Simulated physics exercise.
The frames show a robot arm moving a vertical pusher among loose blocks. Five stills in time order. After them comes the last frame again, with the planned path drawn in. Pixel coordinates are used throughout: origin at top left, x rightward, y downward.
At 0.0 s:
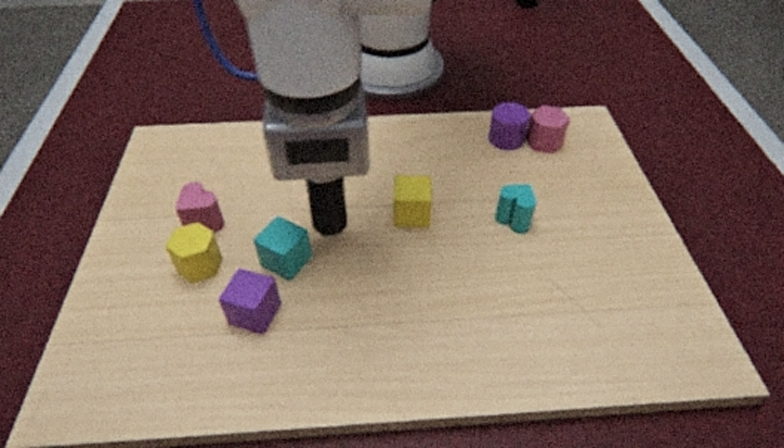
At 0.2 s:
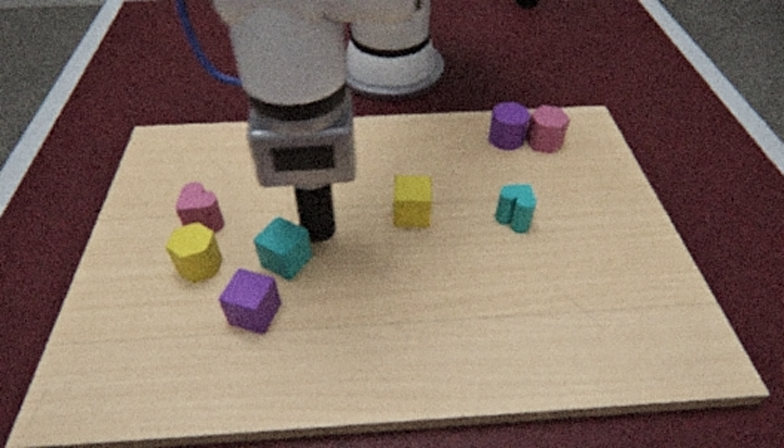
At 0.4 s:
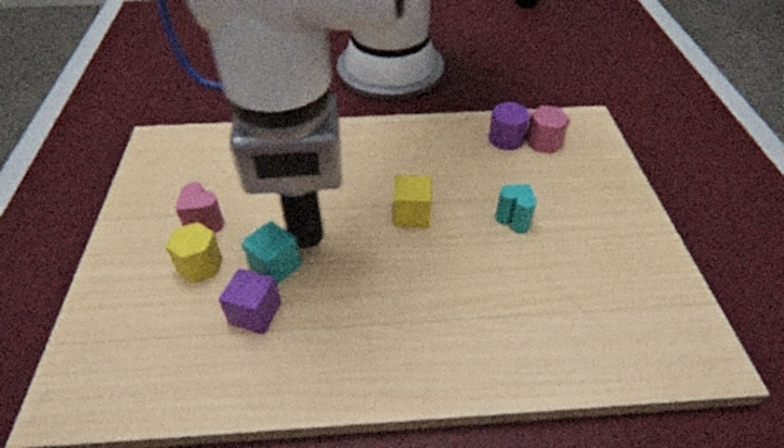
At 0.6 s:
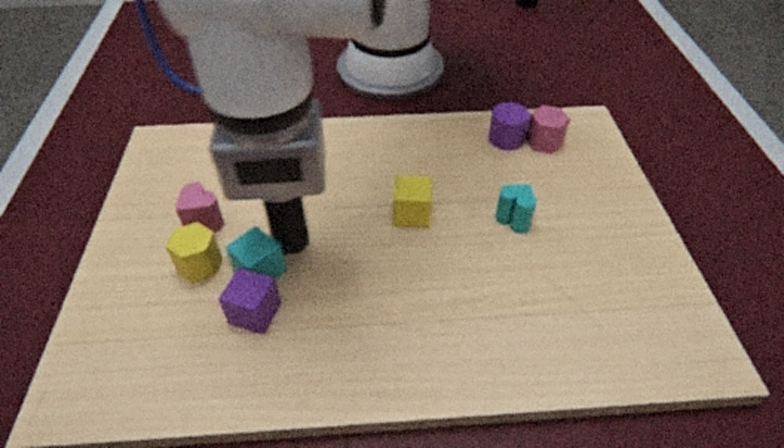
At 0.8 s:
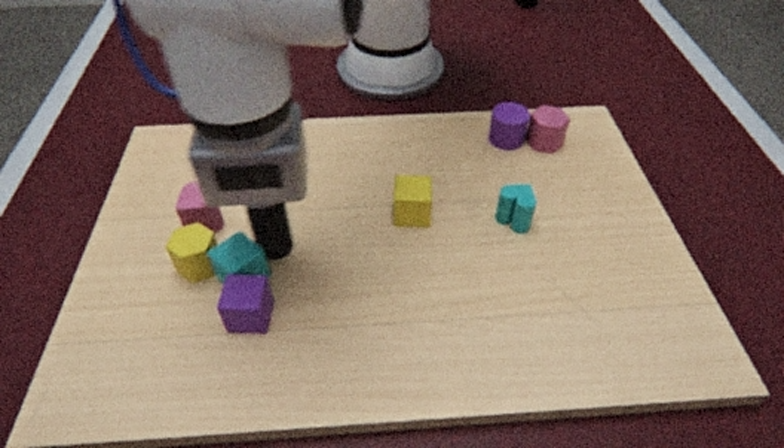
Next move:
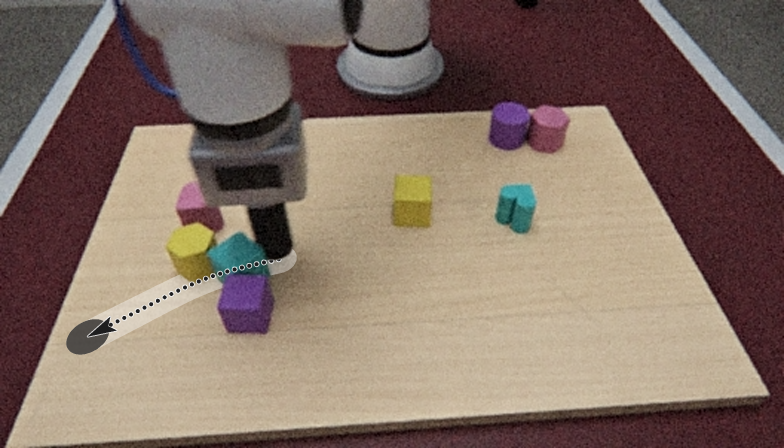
A robot arm moved its black pusher leftward across a wooden board, sliding the turquoise block left between the yellow hexagon and the purple block, which shifted slightly while the other blocks stayed put.
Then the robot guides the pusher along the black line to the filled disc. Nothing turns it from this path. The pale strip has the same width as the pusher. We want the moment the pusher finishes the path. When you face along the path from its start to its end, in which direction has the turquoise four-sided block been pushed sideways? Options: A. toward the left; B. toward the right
A.
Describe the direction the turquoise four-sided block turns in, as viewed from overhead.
I'd predict that, seen from above, the turquoise four-sided block rotates counter-clockwise.
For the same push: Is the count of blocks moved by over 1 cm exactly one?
That would be a no.
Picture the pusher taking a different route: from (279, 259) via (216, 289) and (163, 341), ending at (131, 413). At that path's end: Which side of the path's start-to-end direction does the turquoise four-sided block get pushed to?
Side: Right.
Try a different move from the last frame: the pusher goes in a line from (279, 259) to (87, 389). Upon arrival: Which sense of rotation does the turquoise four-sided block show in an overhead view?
Answer: With the clock.
The line goes from (279, 259) through (186, 287) to (88, 336).
What follows on the original path. One third of the way, pusher (211, 263); yellow hexagon (171, 238), turned 25° clockwise; turquoise four-sided block (187, 281), turned 30° anticlockwise.
Two thirds of the way, pusher (148, 290); yellow hexagon (153, 239), turned 50° clockwise; turquoise four-sided block (166, 300), turned 75° anticlockwise.
At the end, pusher (79, 325); yellow hexagon (153, 239), turned 50° clockwise; turquoise four-sided block (165, 301), turned 75° anticlockwise; purple four-sided block unmoved.
